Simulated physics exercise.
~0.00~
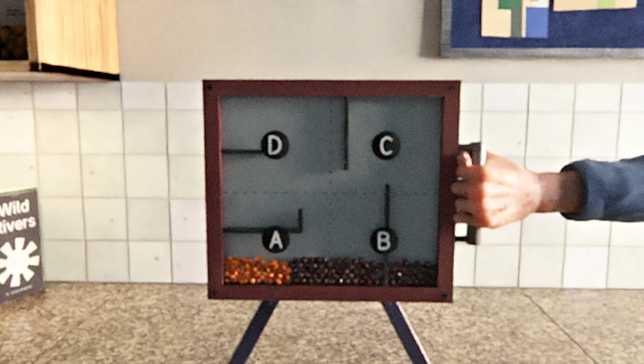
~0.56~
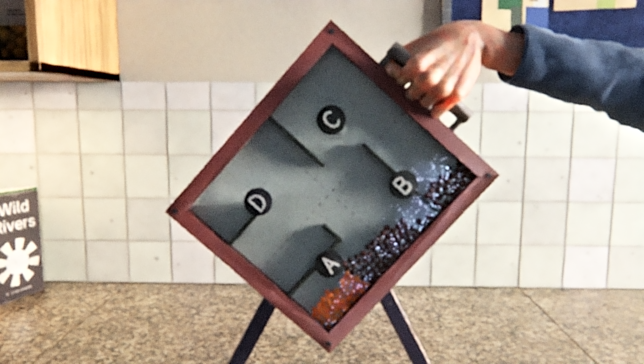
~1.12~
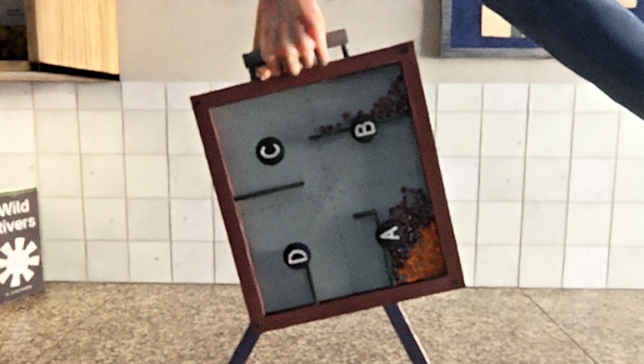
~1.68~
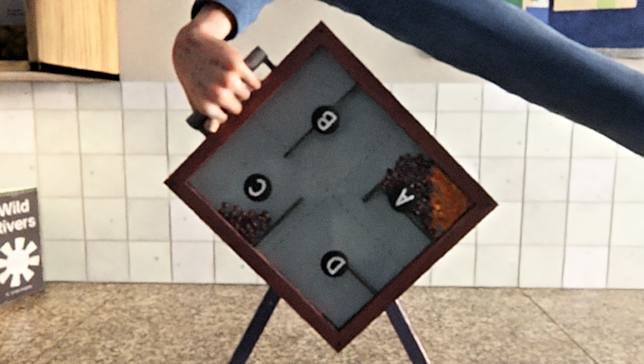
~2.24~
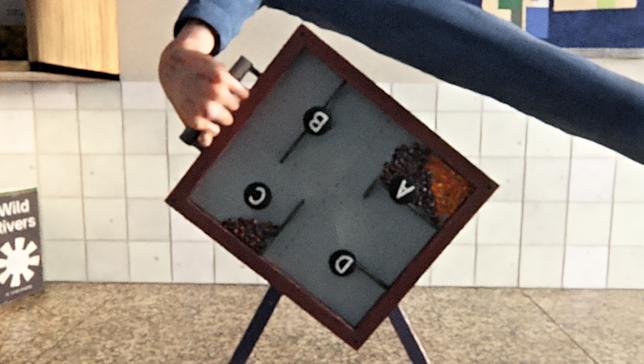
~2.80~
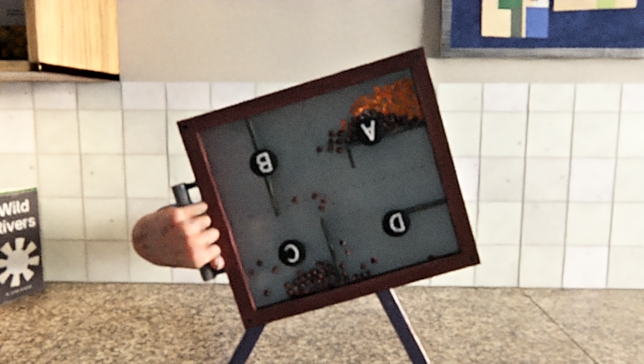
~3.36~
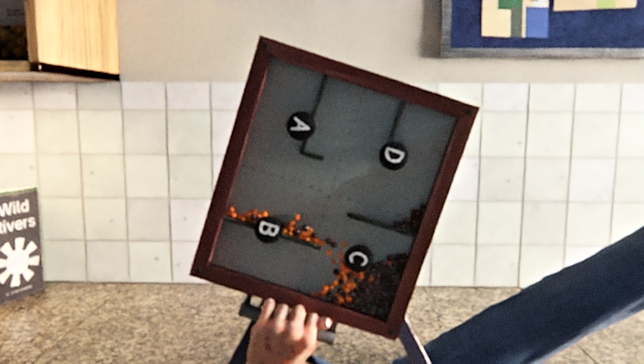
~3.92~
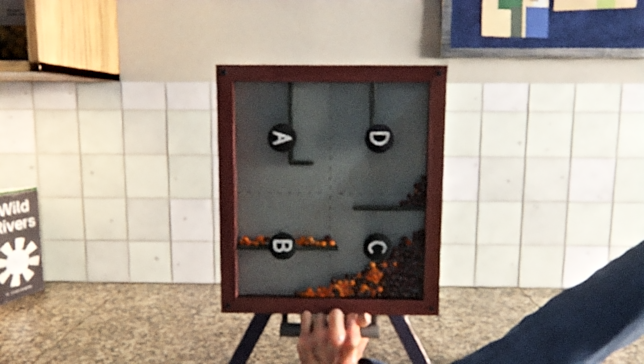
A hand in a blue sleeve grips the handle of a square, dark red-framed box with a clear front, standing on legs before a white tiled wall, seen straight on. Small orange beads lie at the lower left beside dark ones along the bottom, beneath lettered discs and thin ledges. The hand turns the box anticlockwise, and the beads slide to the right side, most gathering by A. After barely moving for a moment, the box turns further the same way, spilling beads past B and C. It ends upright on its side, with most beads heaped around C, some orange ones on B's ledge, and few by D.
